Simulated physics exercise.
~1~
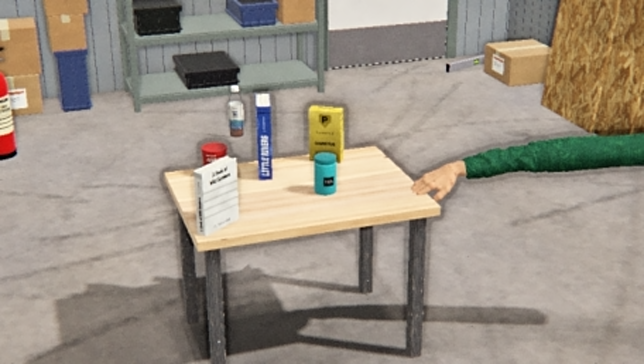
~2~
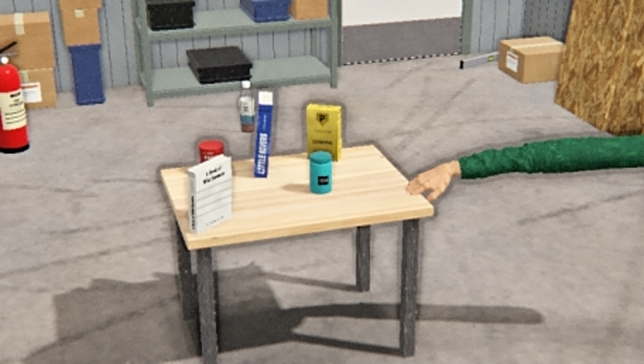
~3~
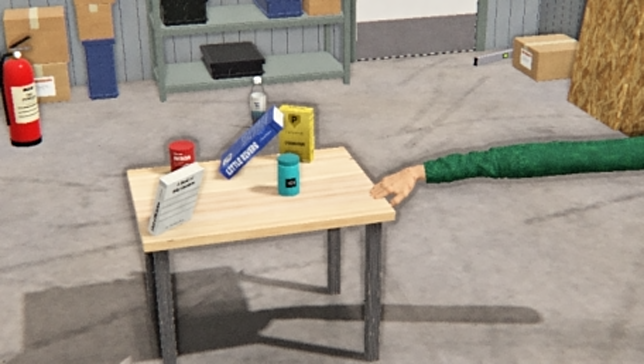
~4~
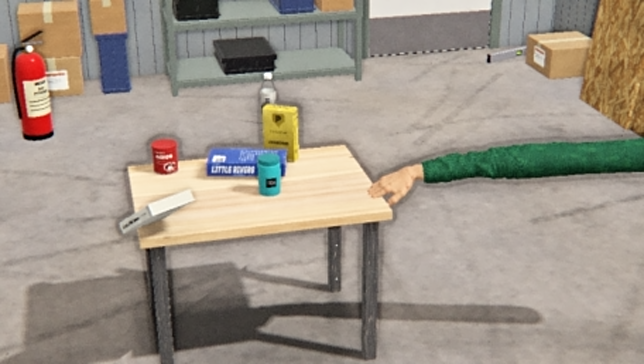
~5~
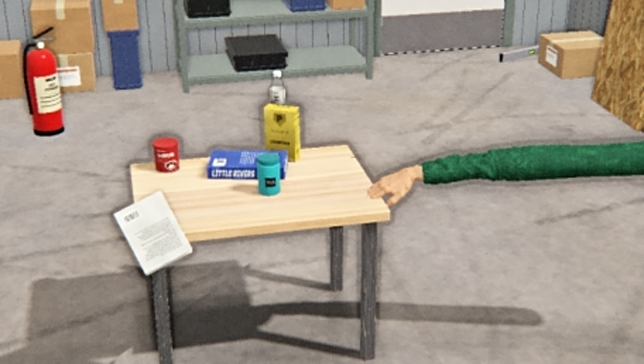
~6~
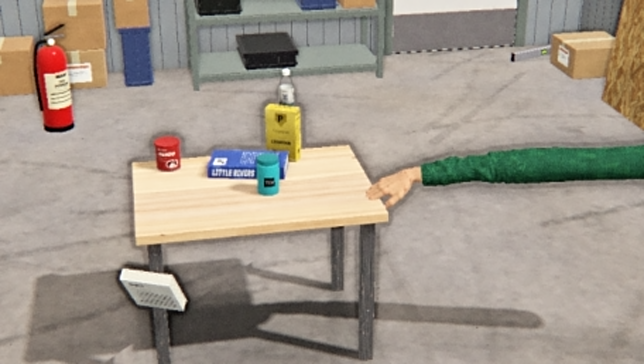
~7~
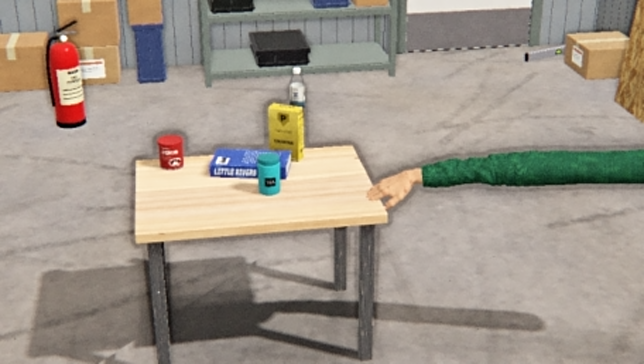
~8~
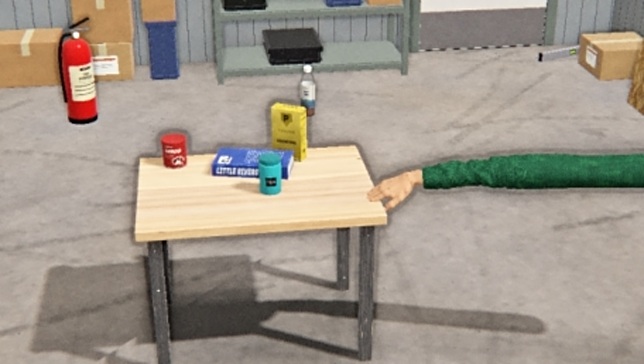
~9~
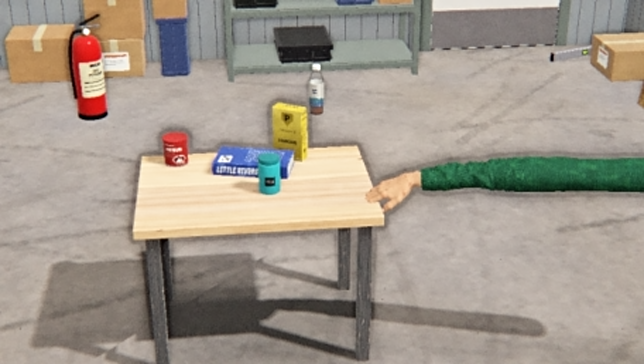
A hand in a green sleeve shoved a wooden table to the left, making the blue book topple flat and the white book tip over the left edge and fall, while the red tin, yellow packet and turquoise jar stayed standing on top.
